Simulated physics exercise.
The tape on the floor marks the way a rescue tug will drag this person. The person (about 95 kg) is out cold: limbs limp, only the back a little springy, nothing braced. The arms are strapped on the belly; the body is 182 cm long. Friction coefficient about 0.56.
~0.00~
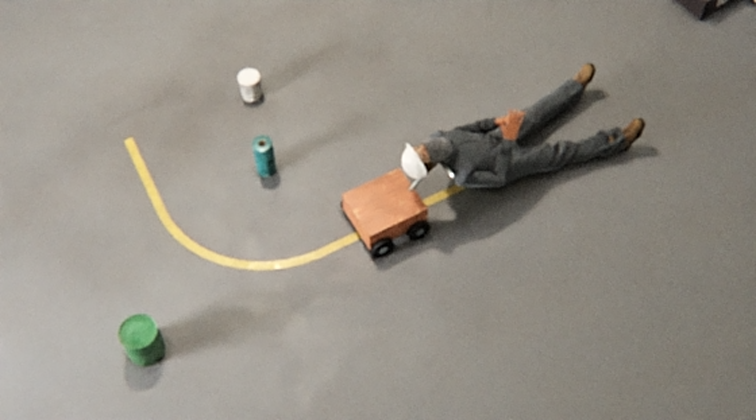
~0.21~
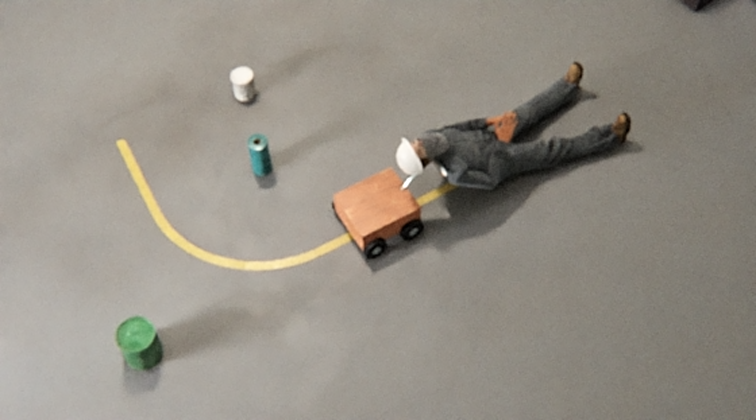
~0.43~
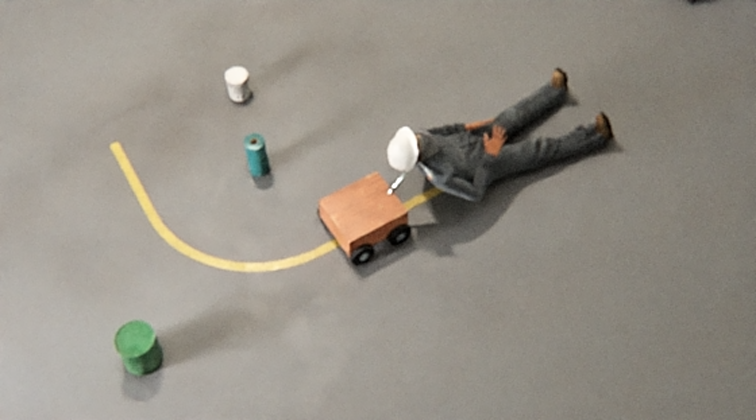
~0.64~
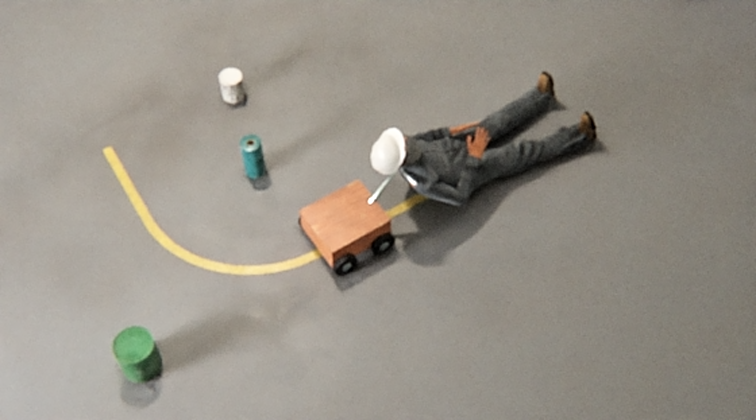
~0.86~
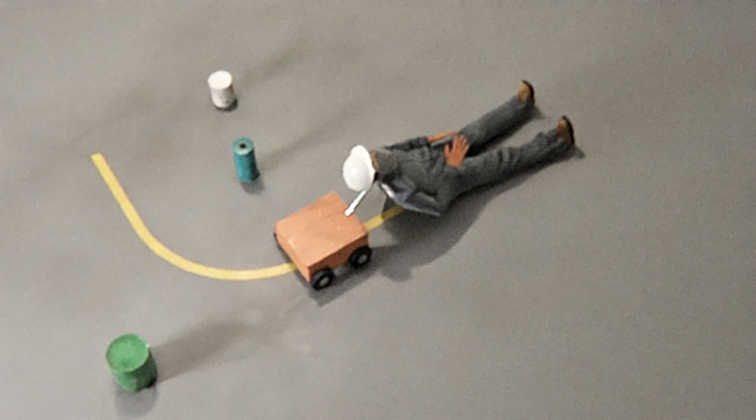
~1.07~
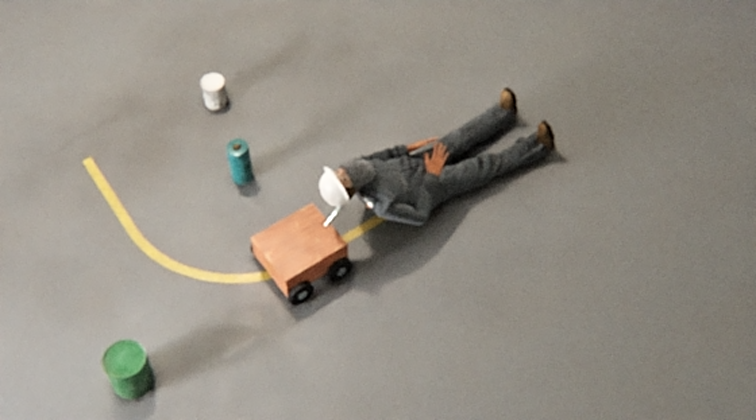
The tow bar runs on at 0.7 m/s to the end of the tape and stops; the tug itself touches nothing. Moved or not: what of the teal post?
This time the teal post holds its spot.
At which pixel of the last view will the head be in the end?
Near (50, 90).
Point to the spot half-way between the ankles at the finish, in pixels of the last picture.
Near (236, 237).
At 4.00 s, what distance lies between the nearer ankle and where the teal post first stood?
Some 60 cm.
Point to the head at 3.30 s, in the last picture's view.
At about (105, 181).
After 2.00 s the teal post is where it stood, near (240, 162) in the last picture's view; the nearer ankle is 127 cm from that spot.
After 2.70 s the teal post is where it stood, near (240, 162) in the last picture's view; the white can where it stood; the nearer ankle is 96 cm from that spot.
After 3.30 s the teal post is where it stood, near (240, 162) in the last picture's view; the nearer ankle is 77 cm from that spot.
After 4.00 s the teal post is where it stood, near (240, 162) in the last picture's view; the nearer ankle is 58 cm from that spot.
After 4.7 s, teal post stays put; green bucket stays put; white can stays put.
